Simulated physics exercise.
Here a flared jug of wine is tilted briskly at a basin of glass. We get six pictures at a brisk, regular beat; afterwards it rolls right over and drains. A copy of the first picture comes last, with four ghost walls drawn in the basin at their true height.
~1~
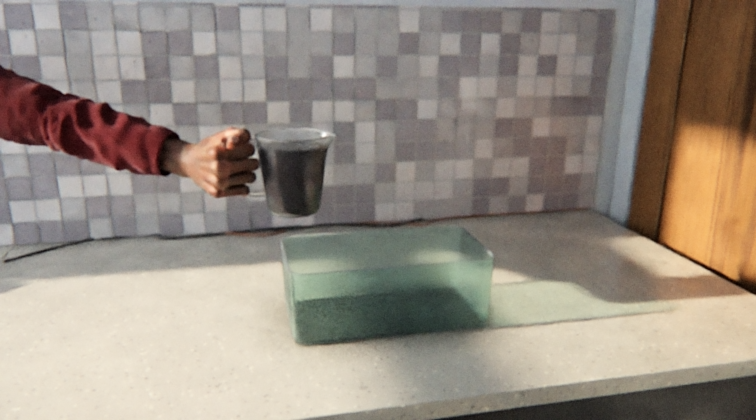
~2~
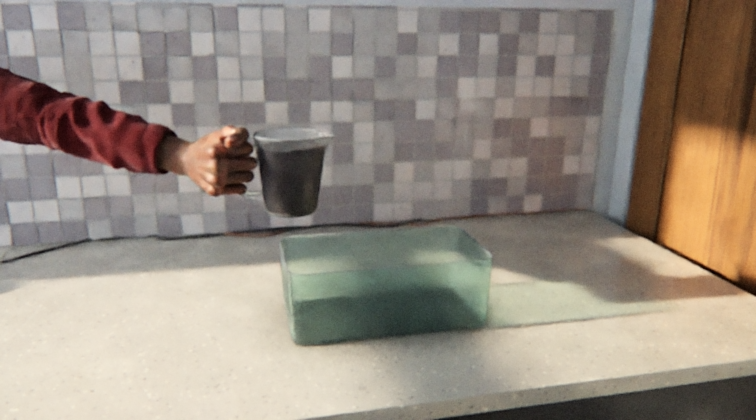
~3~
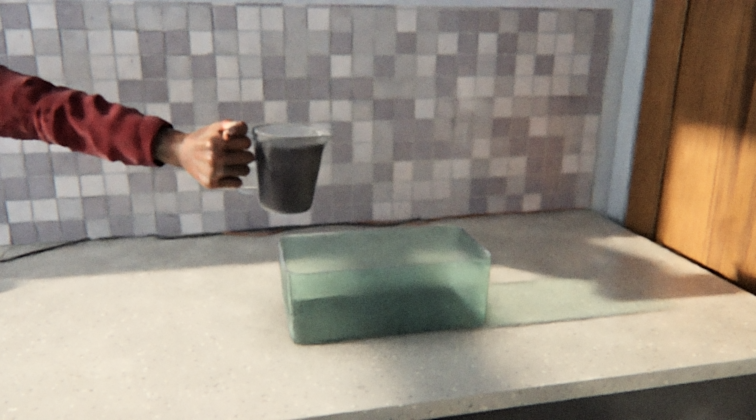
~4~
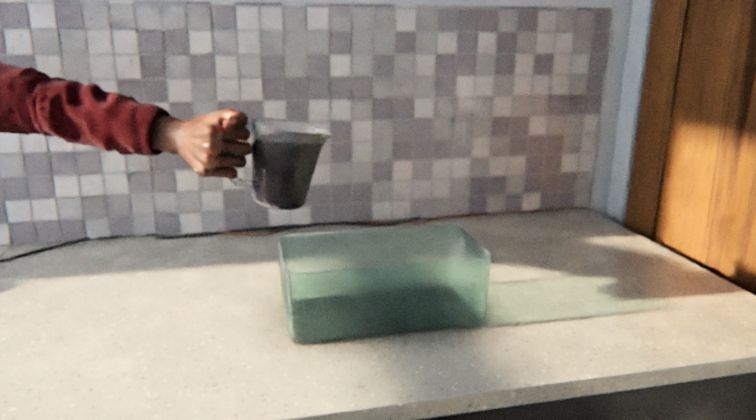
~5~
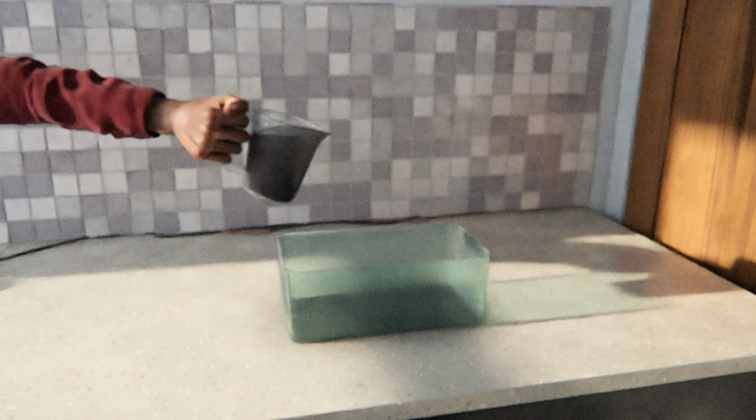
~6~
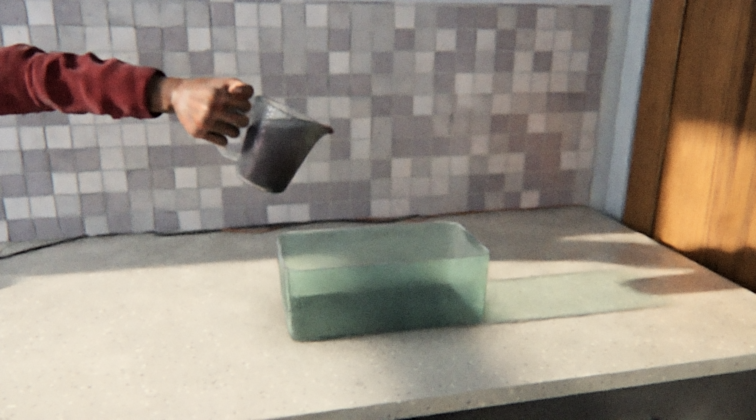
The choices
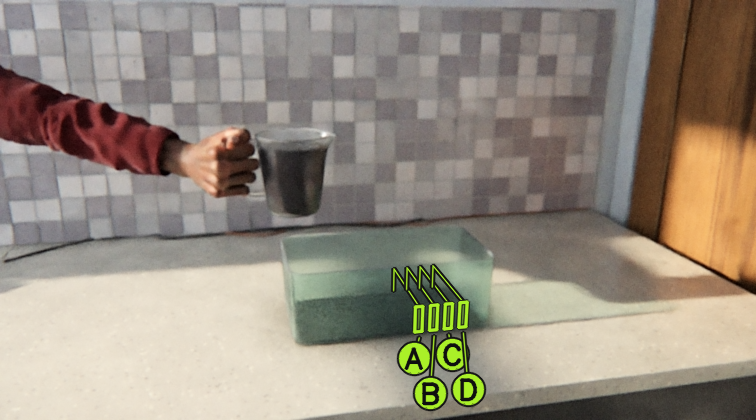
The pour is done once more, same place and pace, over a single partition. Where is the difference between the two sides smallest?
A.
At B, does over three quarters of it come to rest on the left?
Yes, it does.
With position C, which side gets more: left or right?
More ends on the left.
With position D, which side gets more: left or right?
The left one.
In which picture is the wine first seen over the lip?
In picture 6.
On the marked copy, A at (419, 337); B at (434, 335); C at (448, 334); D at (463, 332).
With A, about 53 % ends left of the wall and 44 % right of it; 3 % is lost outside.
With B, about 90 % ends left of the wall and 6 % right of it; 4 % is lost outside.
With C, about 86 % ends left of the wall and 8 % right of it; 6 % is lost outside.
With D, about 90 % ends left of the wall and 6 % right of it; 3 % is lost outside.
